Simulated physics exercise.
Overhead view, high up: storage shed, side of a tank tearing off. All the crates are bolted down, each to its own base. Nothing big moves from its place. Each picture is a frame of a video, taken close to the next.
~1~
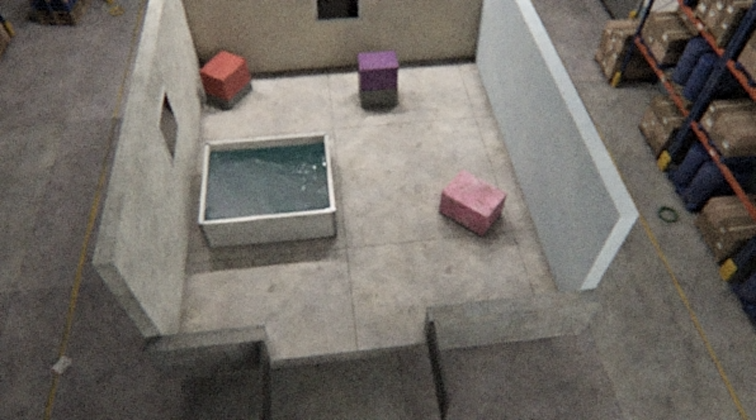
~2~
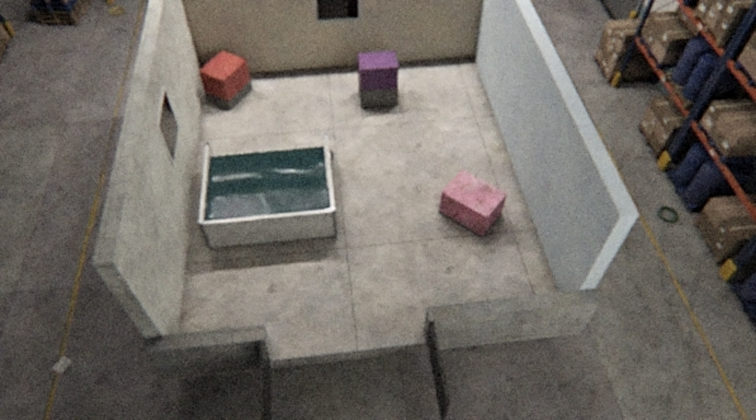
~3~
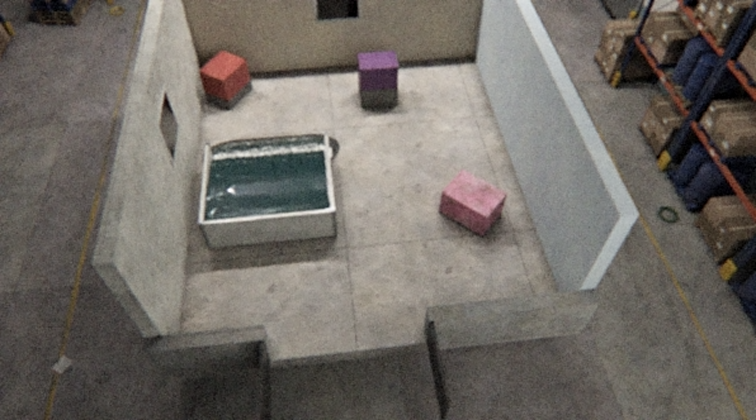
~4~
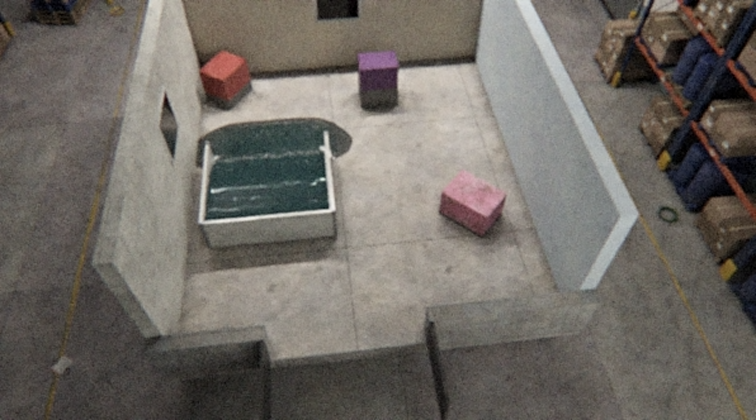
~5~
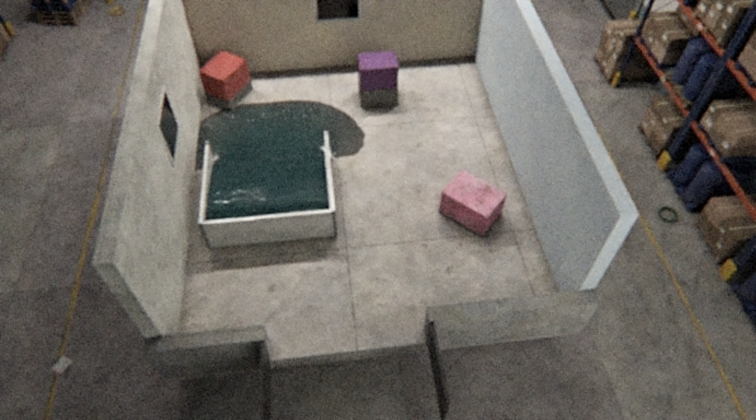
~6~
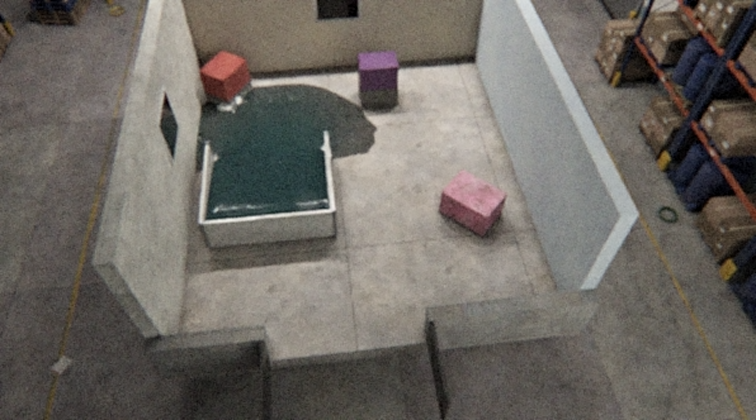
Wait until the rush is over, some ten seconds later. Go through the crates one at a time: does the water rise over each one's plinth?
One at a time: The red crate - water gets over; the pink crate - water gets over; the purple crate - water stays below.
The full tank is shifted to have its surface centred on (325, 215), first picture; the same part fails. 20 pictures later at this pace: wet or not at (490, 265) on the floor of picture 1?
At that spot: Bone-dry.
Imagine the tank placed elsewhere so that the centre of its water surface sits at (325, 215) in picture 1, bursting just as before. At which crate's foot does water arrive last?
The crate marked pink.
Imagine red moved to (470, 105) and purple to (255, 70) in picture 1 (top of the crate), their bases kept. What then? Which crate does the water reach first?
From the scene, I'd name the one in purple.
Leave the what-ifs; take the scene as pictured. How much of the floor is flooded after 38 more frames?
Roughly 75 per cent.
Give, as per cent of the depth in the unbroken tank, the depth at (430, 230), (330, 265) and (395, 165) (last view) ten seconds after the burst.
I'd say around 2 per cent, then 6 per cent, then 10 per cent.
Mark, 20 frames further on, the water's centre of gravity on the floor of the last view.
Near (307, 115).
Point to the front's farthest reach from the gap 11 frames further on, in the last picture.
My pick would be pixel (433, 61).
A moment on, water covers 25 % of the floor; the red crate water round its plinth, the pink crate not reached, the purple crate water round its plinth.
Next, water covers 30 % of the floor; the red crate water round its plinth, the pink crate not reached, the purple crate water round its plinth.
Then, water covers 40 % of the floor; the red crate water round its plinth, the pink crate not reached, the purple crate water round its plinth.
Later, water covers 75 % of the floor; the red crate water round its plinth, the pink crate water round its plinth, the purple crate water round its plinth.
In the end, water covers 100 % of the floor; the red crate was topped, the pink crate was topped, the purple crate stayed above the water.
